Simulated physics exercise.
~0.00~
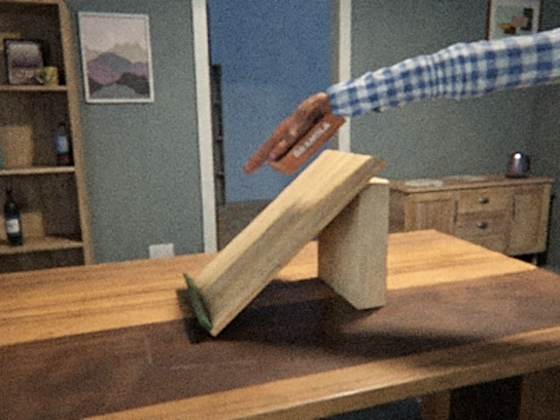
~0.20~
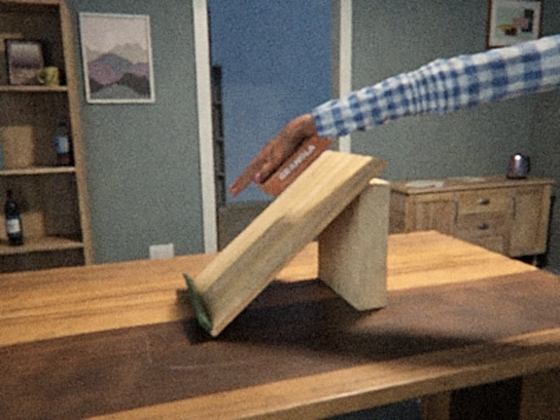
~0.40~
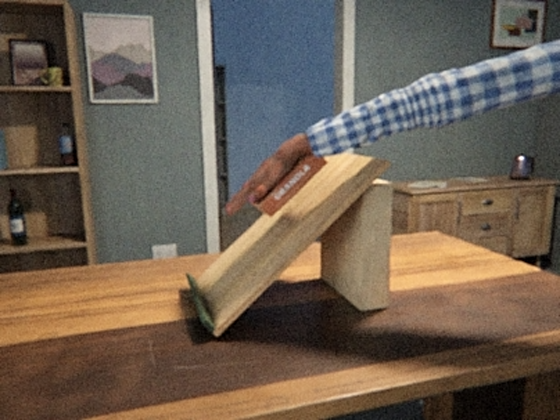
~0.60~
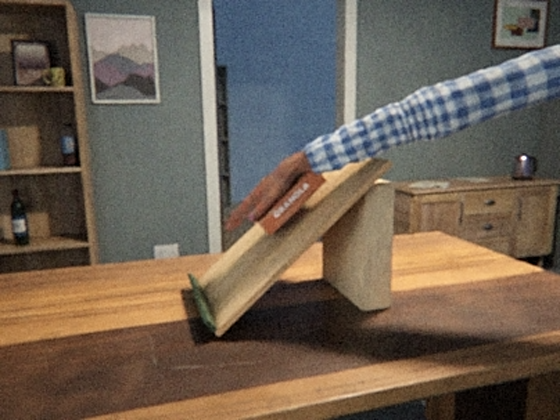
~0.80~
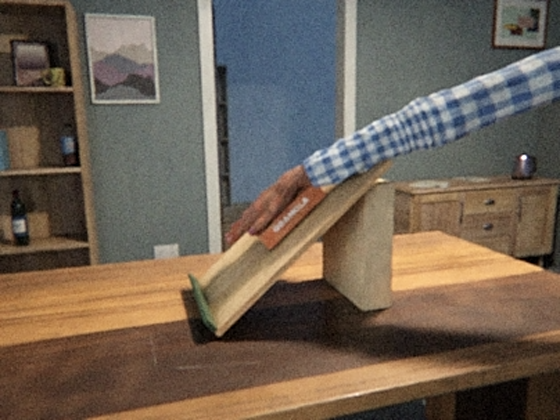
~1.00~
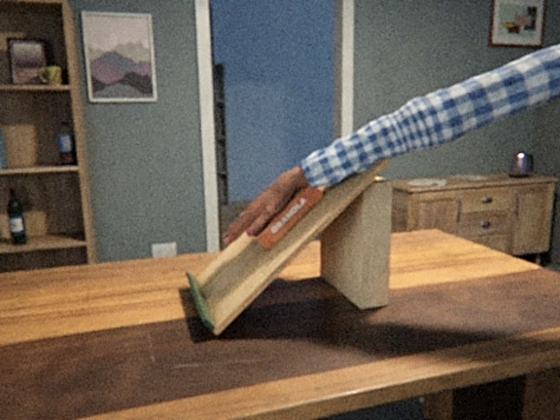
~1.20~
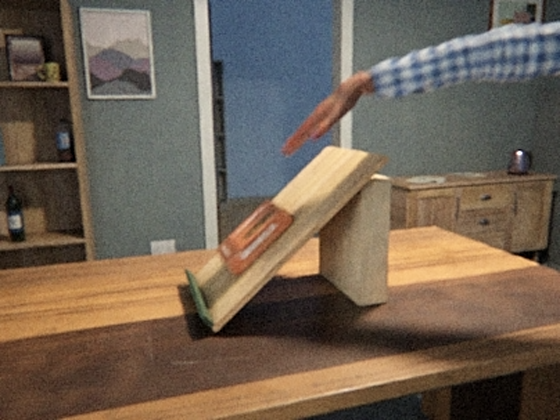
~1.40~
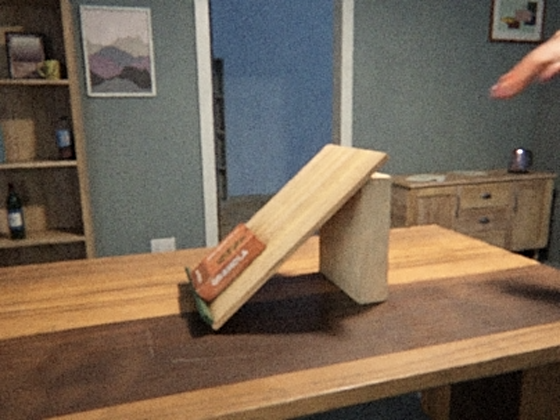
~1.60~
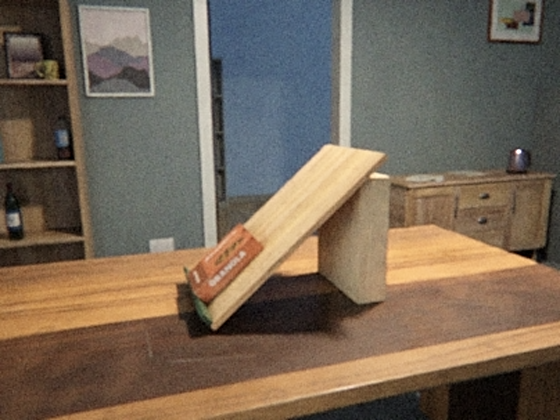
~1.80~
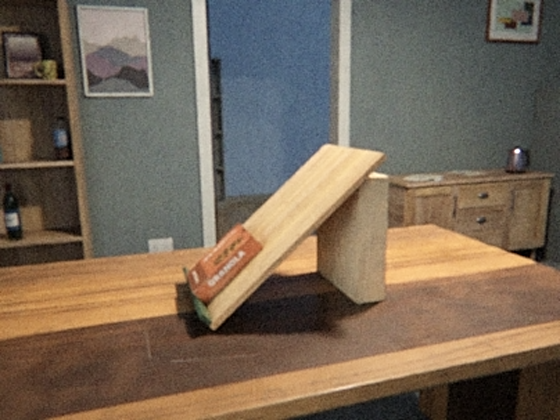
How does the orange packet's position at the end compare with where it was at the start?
At the start the orange packet is held in a hand above the sloping board. By the end it is farther left and lower, resting on the board at its bottom end.
